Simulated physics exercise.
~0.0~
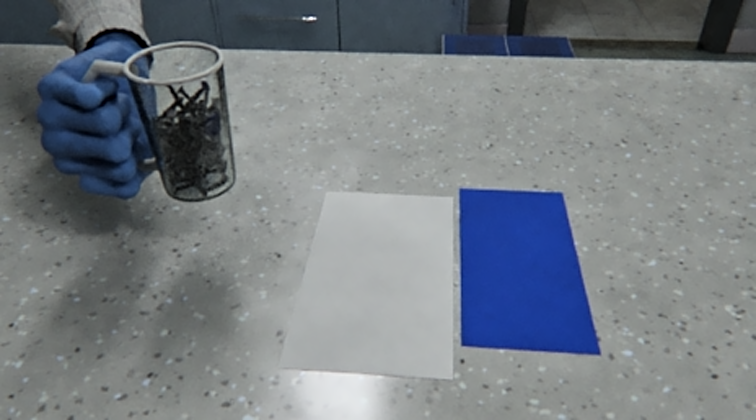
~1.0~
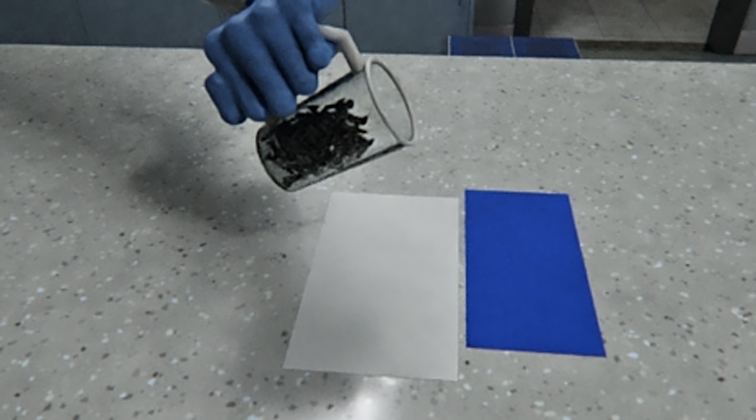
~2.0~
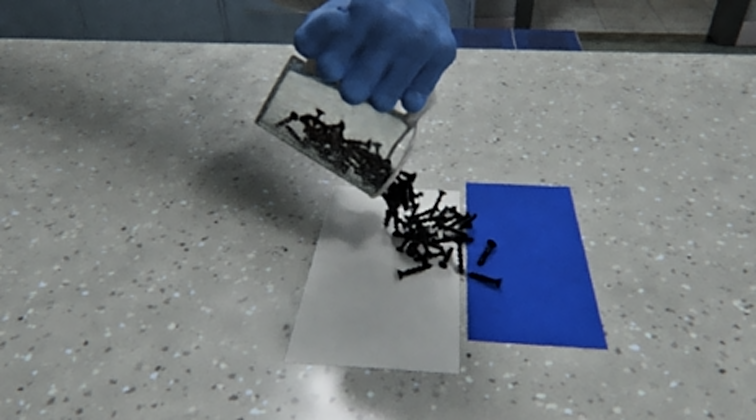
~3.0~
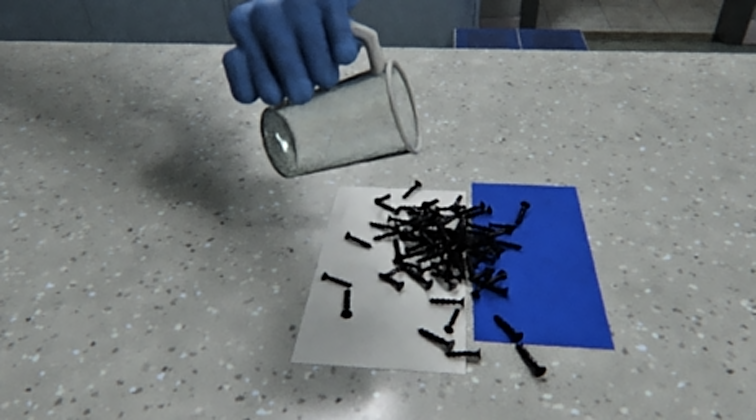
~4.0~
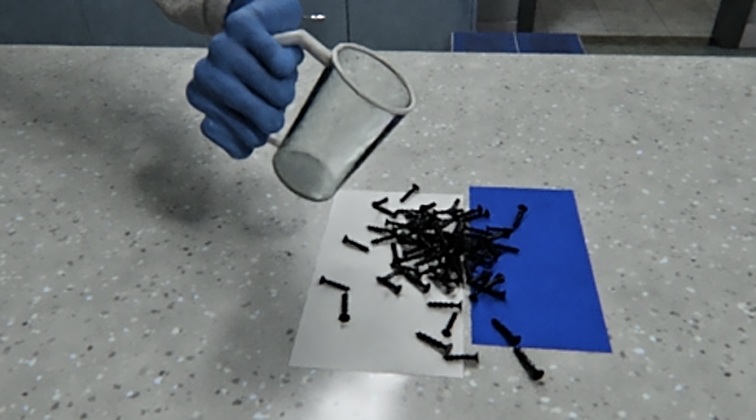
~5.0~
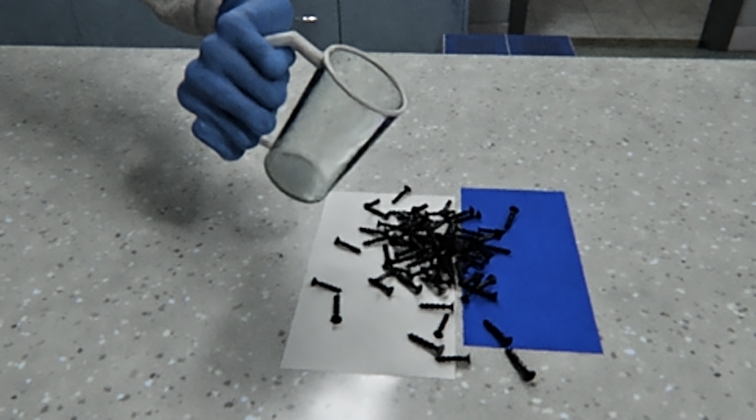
The clip opens on a blue-gloved hand holding a clear cup of black screws upright over a speckled table, to the left of a white mat and a blue mat lying side by side. The hand carries the cup to the right and tips it toward the mats. As it tilts further, the mouth points downward and screws tumble out in a stream. They pile up mostly on the white mat, with some spilling onto the blue one. The hand then turns the emptied cup partway back and holds it, still leaning, above the scattered heap.
